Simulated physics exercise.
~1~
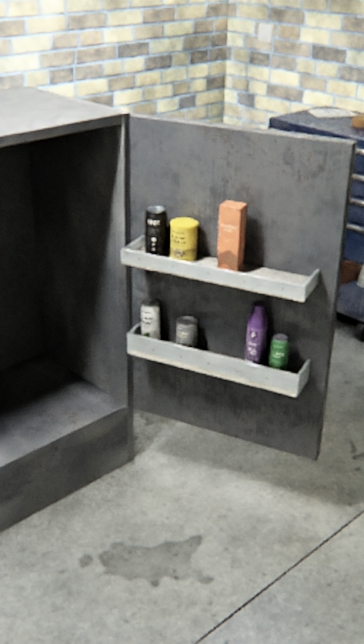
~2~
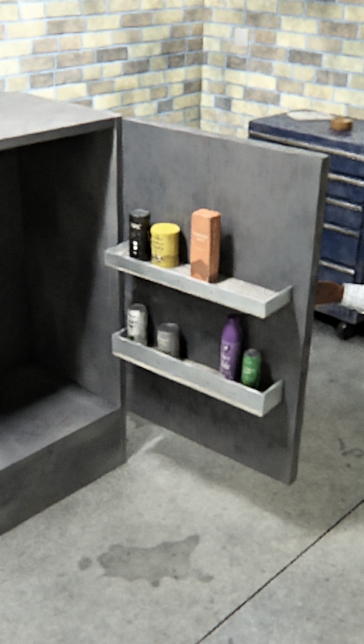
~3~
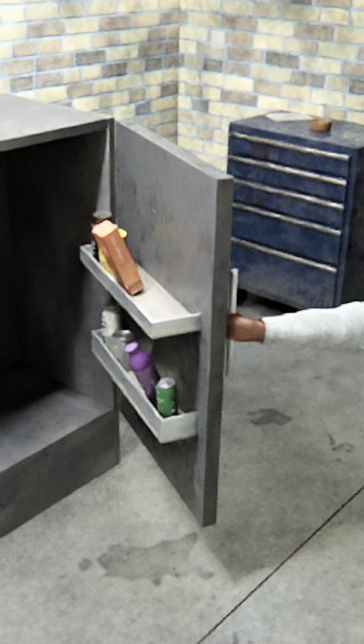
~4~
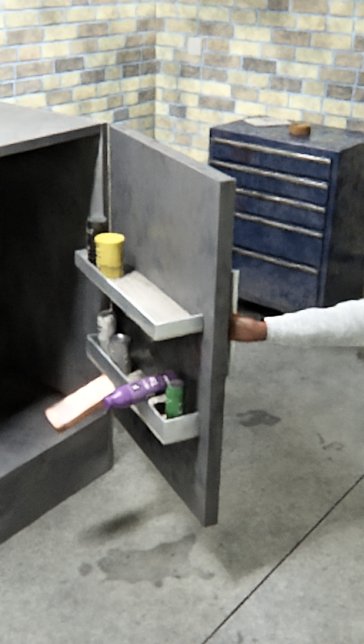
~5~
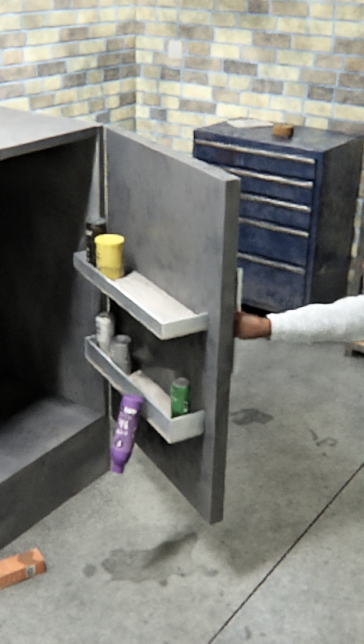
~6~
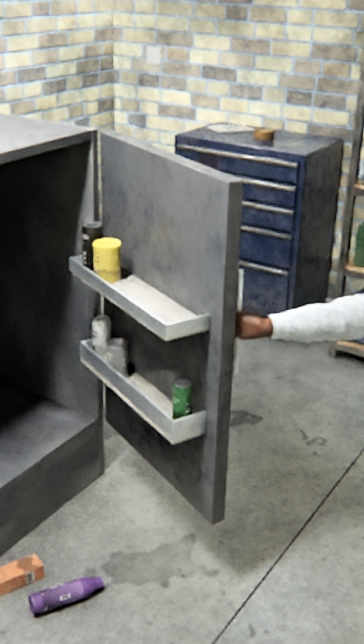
A grey cabinet door swings partly shut under a hand, spilling a carton and purple bottle.
